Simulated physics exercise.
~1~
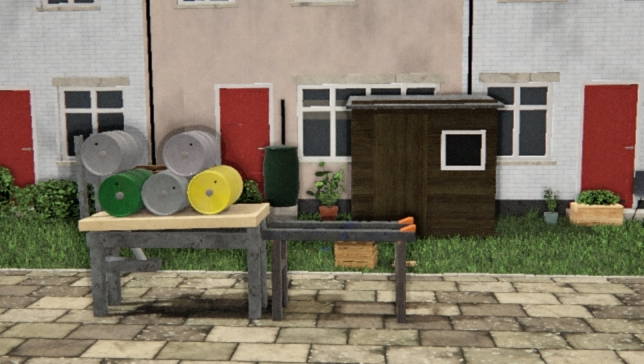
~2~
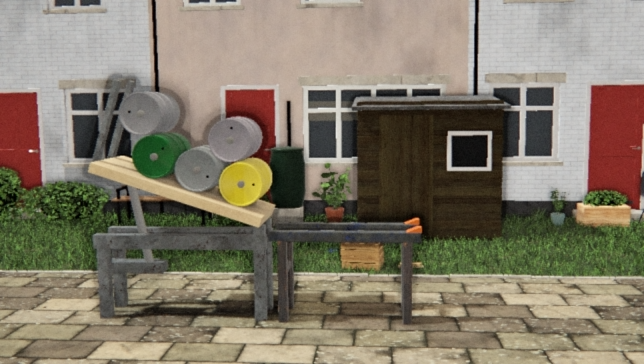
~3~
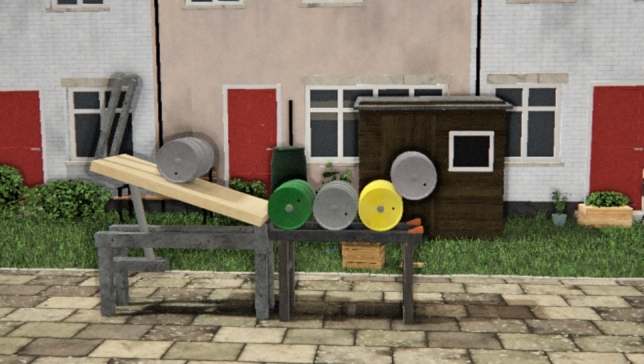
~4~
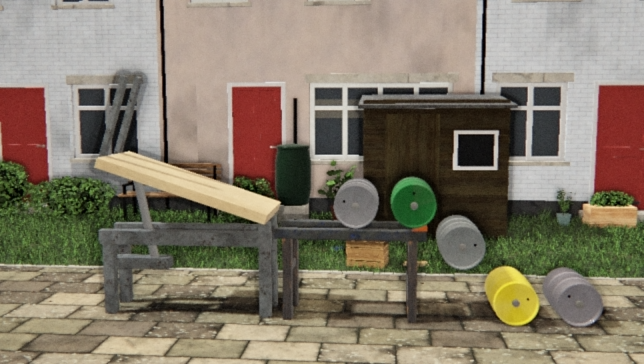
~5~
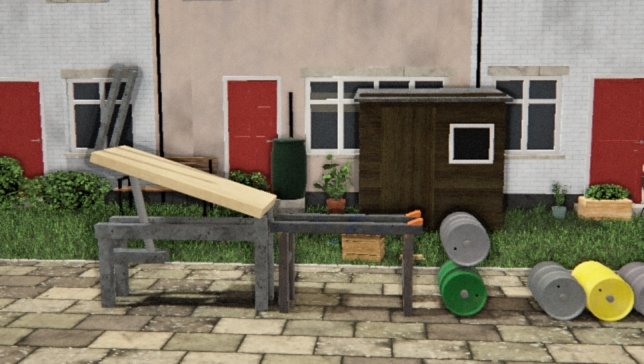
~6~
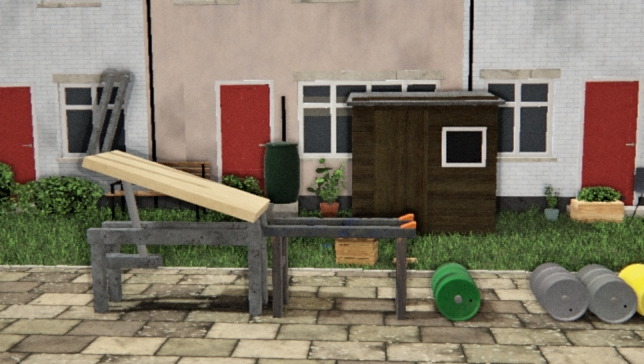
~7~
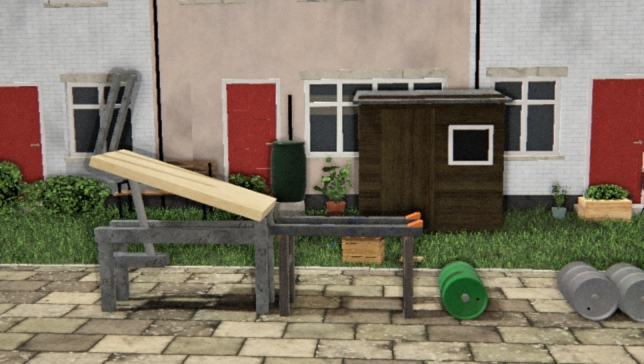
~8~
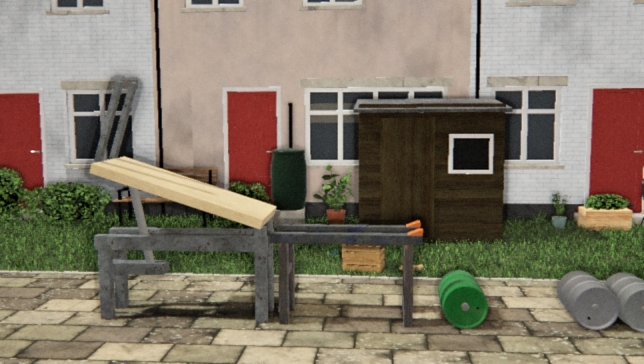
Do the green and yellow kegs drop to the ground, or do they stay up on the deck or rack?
Both drop to the ground. The green keg comes to rest on the paving just right of the rack, while the yellow one lands and rolls farther right.
Five kegs rolling off a tilting wooden deck, crossing a rack and dropping onto paving, the green one settling nearest the rack.
